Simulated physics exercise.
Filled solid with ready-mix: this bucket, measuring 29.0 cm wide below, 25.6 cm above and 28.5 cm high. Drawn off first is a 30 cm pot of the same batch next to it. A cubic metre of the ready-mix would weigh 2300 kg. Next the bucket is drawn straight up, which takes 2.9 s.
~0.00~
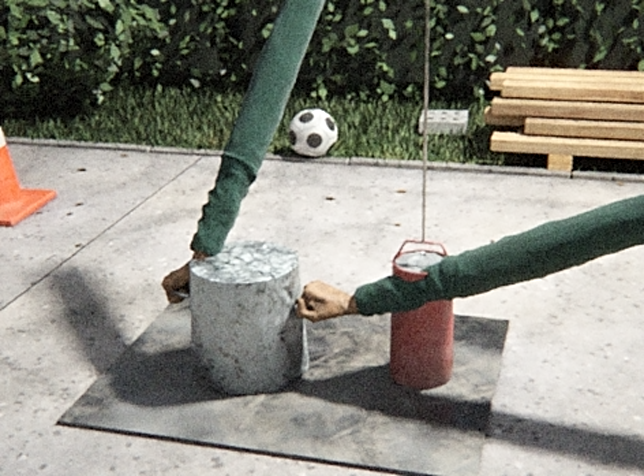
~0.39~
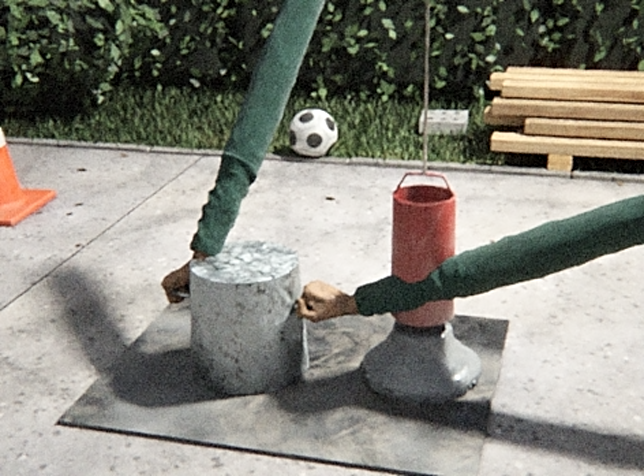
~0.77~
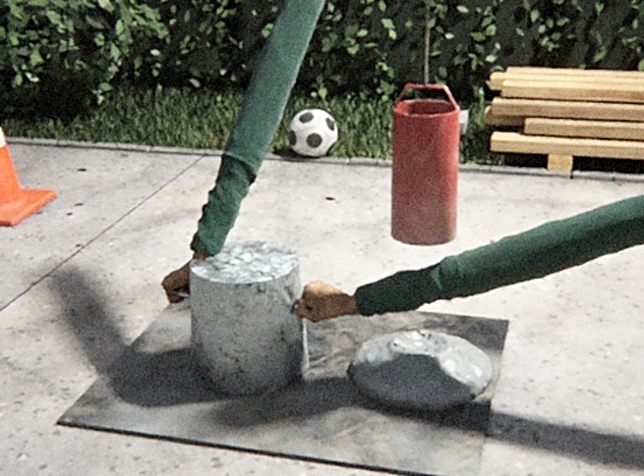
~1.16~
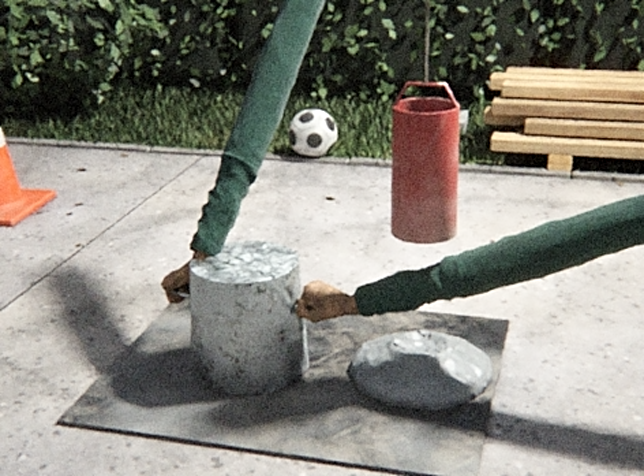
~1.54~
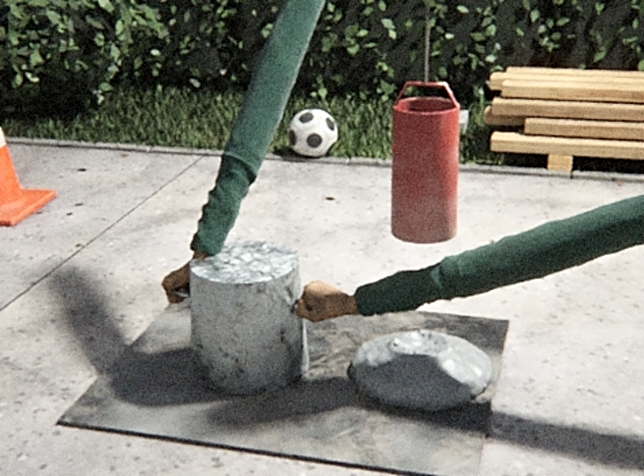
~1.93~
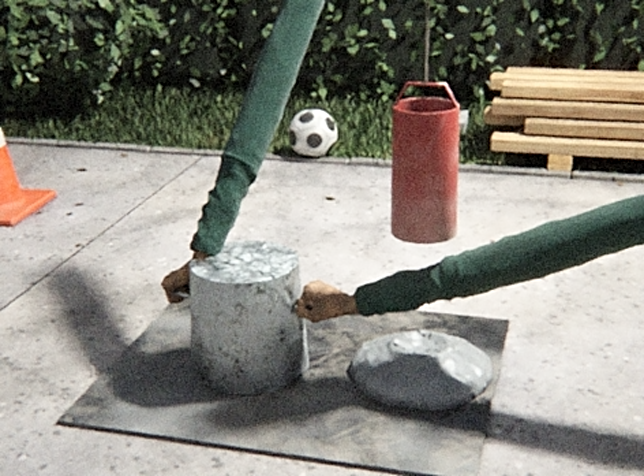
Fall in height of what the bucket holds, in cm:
17 cm.
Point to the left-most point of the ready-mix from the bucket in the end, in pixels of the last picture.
I'd mark it at about (136, 378).
After 2.7 s, the bucket is up 7.4 cm; the ready-mix has come down 7.6 cm to 21 cm and is 45 cm wide.
After 3.4 s, the bucket is up 18 cm; the ready-mix has come down 17 cm to 11 cm and is 57 cm wide.
After 4.1 s, the bucket is up 29 cm; the ready-mix has come down 17 cm to 11 cm and is 57 cm wide.
After 5.0 s, the bucket is clear; the ready-mix has come down 17 cm to 11 cm and is 57 cm wide.
After 5.5 s, at rest, the bucket is clear; the ready-mix has come down 17 cm to 11 cm and is 57 cm wide.
